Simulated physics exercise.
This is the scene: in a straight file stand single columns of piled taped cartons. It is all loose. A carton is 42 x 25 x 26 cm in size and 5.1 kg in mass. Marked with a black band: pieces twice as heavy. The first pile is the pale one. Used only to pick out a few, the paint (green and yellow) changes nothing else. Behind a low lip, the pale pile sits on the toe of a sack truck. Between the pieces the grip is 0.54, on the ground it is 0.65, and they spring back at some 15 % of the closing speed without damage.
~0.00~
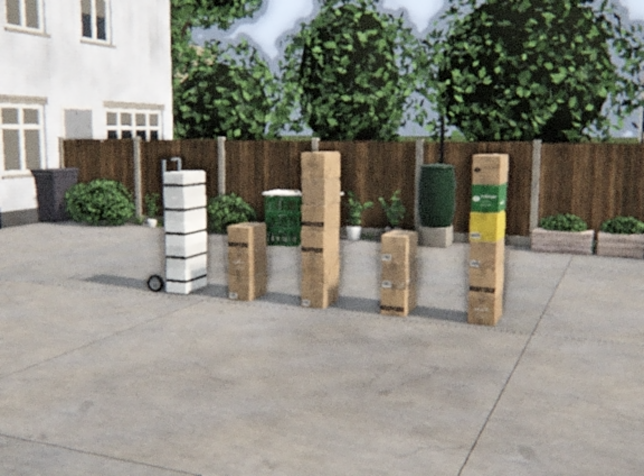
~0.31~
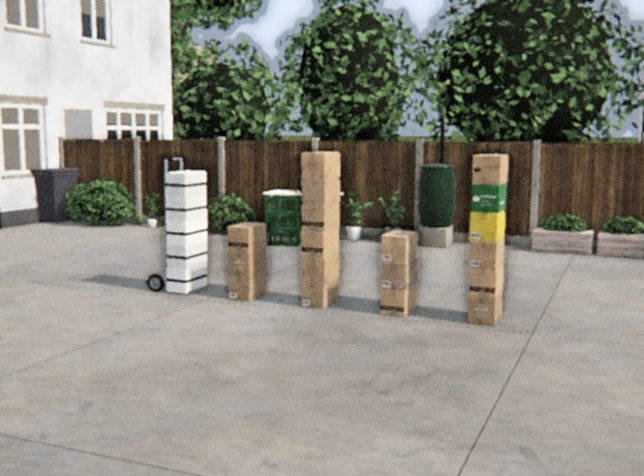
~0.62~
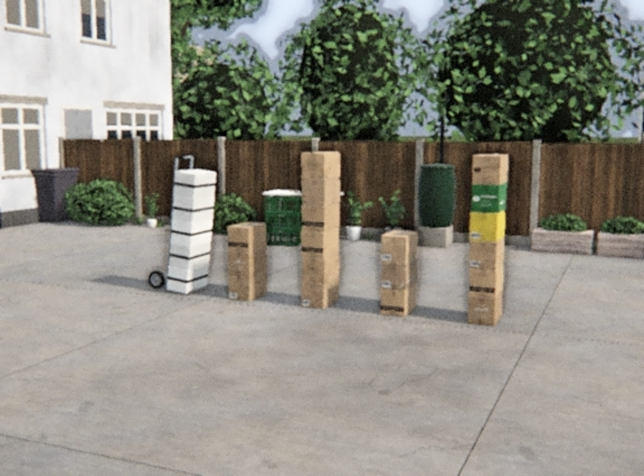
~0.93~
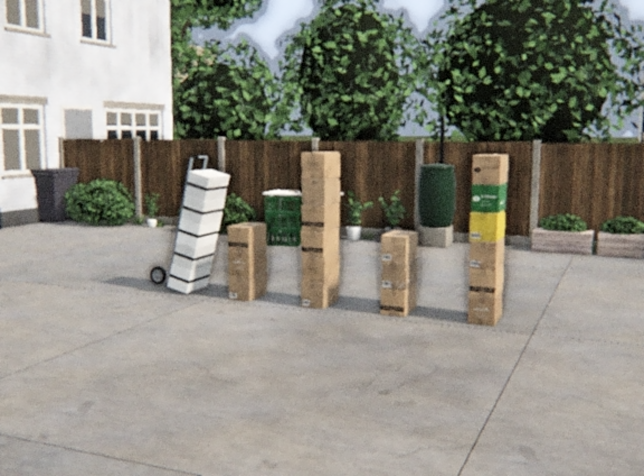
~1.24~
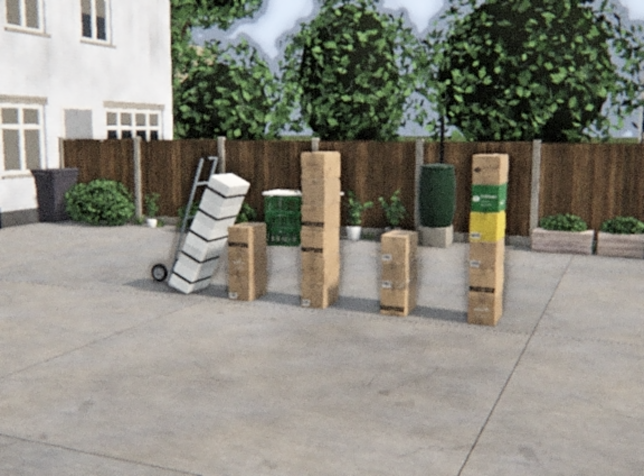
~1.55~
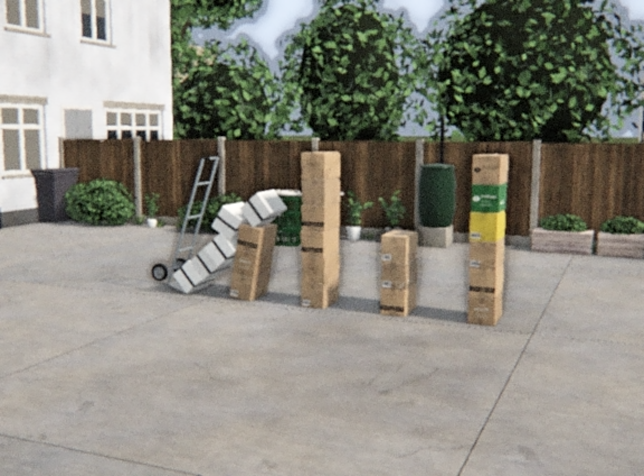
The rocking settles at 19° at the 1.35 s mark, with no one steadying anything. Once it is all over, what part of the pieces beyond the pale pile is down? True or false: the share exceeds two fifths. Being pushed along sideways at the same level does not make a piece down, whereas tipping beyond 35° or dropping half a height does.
True.
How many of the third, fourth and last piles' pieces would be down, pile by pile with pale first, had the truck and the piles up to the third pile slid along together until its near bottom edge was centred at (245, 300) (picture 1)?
Pile by pile that makes third 6, fourth 0, last 0.
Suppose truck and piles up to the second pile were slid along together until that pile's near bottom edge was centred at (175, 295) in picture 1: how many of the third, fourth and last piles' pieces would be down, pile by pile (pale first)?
Count of fallen pieces - third: 0; fourth: 0; last: 0.
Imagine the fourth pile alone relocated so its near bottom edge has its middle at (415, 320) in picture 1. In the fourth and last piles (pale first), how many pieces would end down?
Then fourth 3, last 6.
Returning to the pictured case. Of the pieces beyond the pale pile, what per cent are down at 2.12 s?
By then, 15 per cent.
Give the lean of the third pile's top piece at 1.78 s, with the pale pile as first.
Lean: Near 0 degrees.
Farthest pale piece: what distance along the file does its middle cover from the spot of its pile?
Distance: Near 200 cm.
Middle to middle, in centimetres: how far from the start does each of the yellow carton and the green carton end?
The yellow one ends around 0 cm from its start and the green one around 0 cm.
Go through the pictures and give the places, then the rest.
In the first picture (pixels give the middle of a visible side), truck frame 0° forward; yellow carton (483, 228); green carton (485, 199); none of the others has stirred.
The second picture shows truck frame 1° forward; yellow carton (483, 228).
The third picture shows truck frame 6° forward, top of the pale pile leaning 6°; yellow carton (483, 228); none of the others has stirred.
The fourth picture shows truck frame (187, 184) 14° forward, top of the pale pile leaning 14°; green carton (485, 199); none of the others has stirred.
The fifth picture shows truck frame (195, 184) 19° forward, top of the pale pile leaning 25°; yellow carton (483, 228); none of the others has stirred.
The sixth picture shows truck frame (196, 184) 19° forward, top of the pale pile leaning 52°; green carton (485, 199); yellow carton (483, 228); steepest lean 9°, the carton at (248, 239); movement in 3 of them.
After 1.78 s, 5 of the pale pile down; none of the 18 other cartons down, 3 disturbed.
After 2.12 s, 5 of the pale pile down; 3 of the 18 other cartons down.
After 2.58 s, 5 of the pale pile down; 9 of the 18 other cartons down.
In the end (3.3 s), 5 of the pale pile down; 12 of the 18 other cartons down; yellow carton unmoved; green carton unmoved. That is 67 per cent. From the last view, middles, yellow carton near (488, 225), green carton near (489, 197).
